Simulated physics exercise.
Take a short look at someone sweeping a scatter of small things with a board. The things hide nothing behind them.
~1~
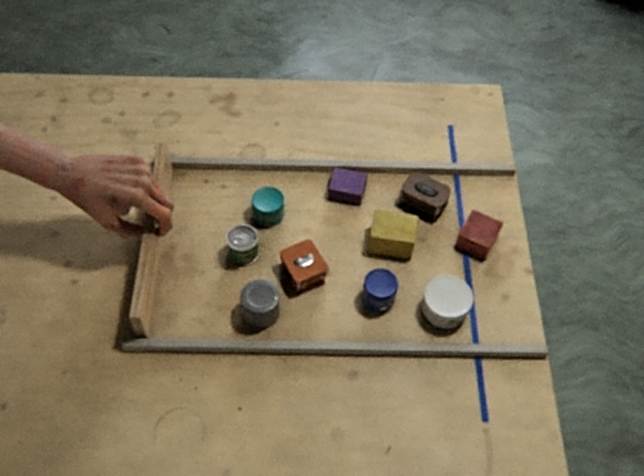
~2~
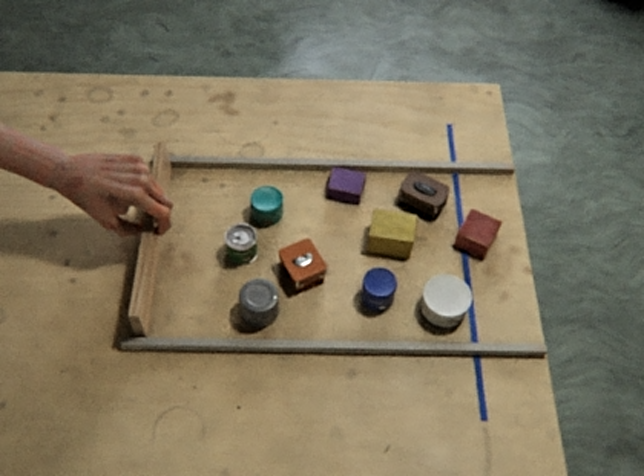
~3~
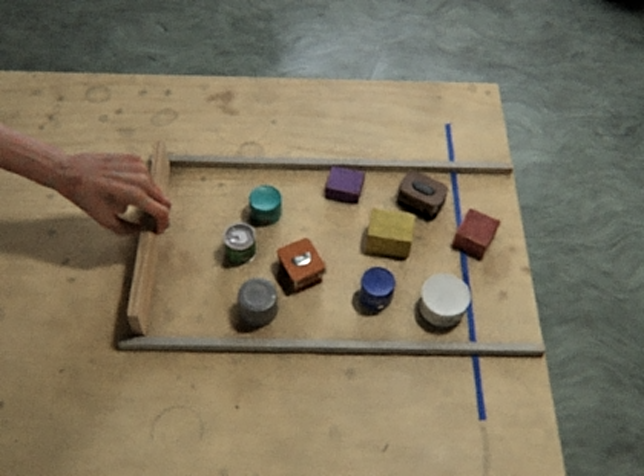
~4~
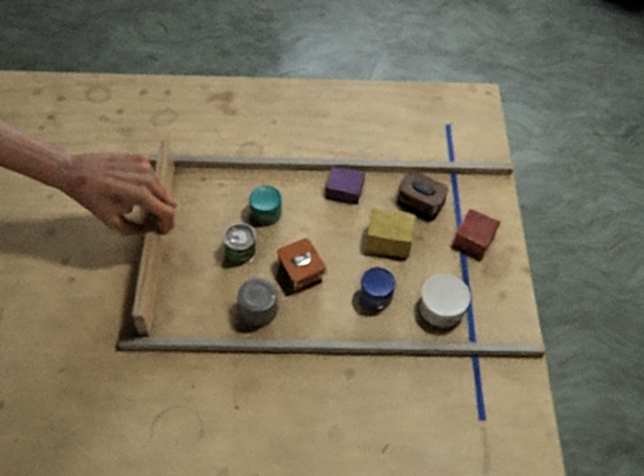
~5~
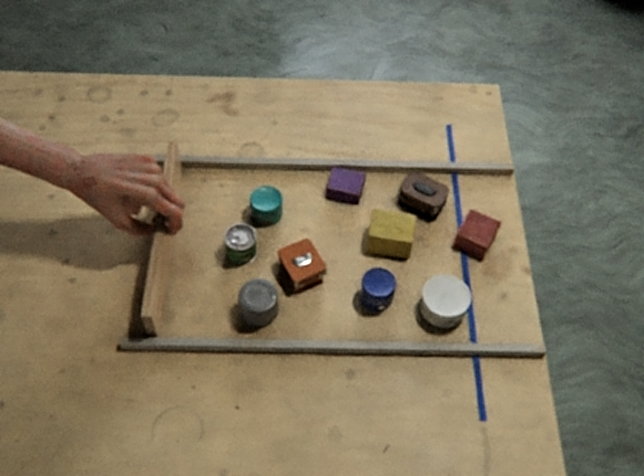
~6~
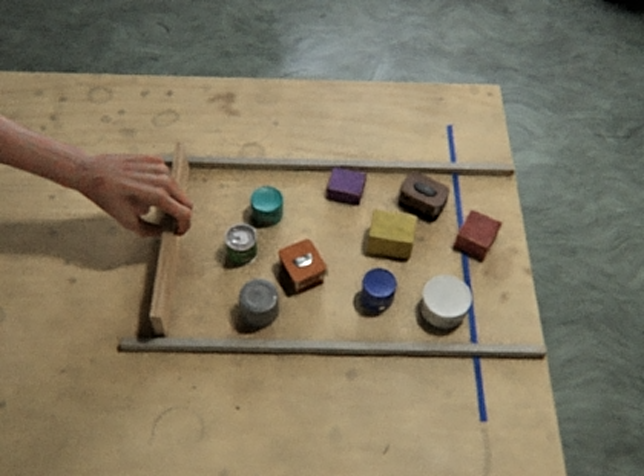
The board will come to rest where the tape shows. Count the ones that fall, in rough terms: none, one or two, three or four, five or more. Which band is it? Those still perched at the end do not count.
Looks like the tally of pieces that topple off is one or two there.
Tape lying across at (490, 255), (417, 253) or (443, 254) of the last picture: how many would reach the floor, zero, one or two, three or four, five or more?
First three or four, then none at all, and lastly none at all.
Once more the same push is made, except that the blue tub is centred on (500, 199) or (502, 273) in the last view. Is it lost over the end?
The blue tub falls; remains up.
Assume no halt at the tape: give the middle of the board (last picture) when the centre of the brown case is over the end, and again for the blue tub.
(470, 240) and (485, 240), more or less.
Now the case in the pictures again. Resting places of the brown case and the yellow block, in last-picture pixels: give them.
Approximately (517, 197) for one, approximately (502, 226) for the other.
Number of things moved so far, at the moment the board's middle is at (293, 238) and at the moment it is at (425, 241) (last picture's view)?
By then 4, and later 10.
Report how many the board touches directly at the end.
5 in contact.
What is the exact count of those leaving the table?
It comes to 1.
Soon after, none off yet; red block at rest near (477, 235); white pot at rest near (445, 303); brown case at rest near (424, 196).
Then, none off yet; red block at rest near (477, 235); white pot moved a little near (470, 301); brown case moving near (432, 198).
At rest, the number that fall off is one or two; fallen, white pot.
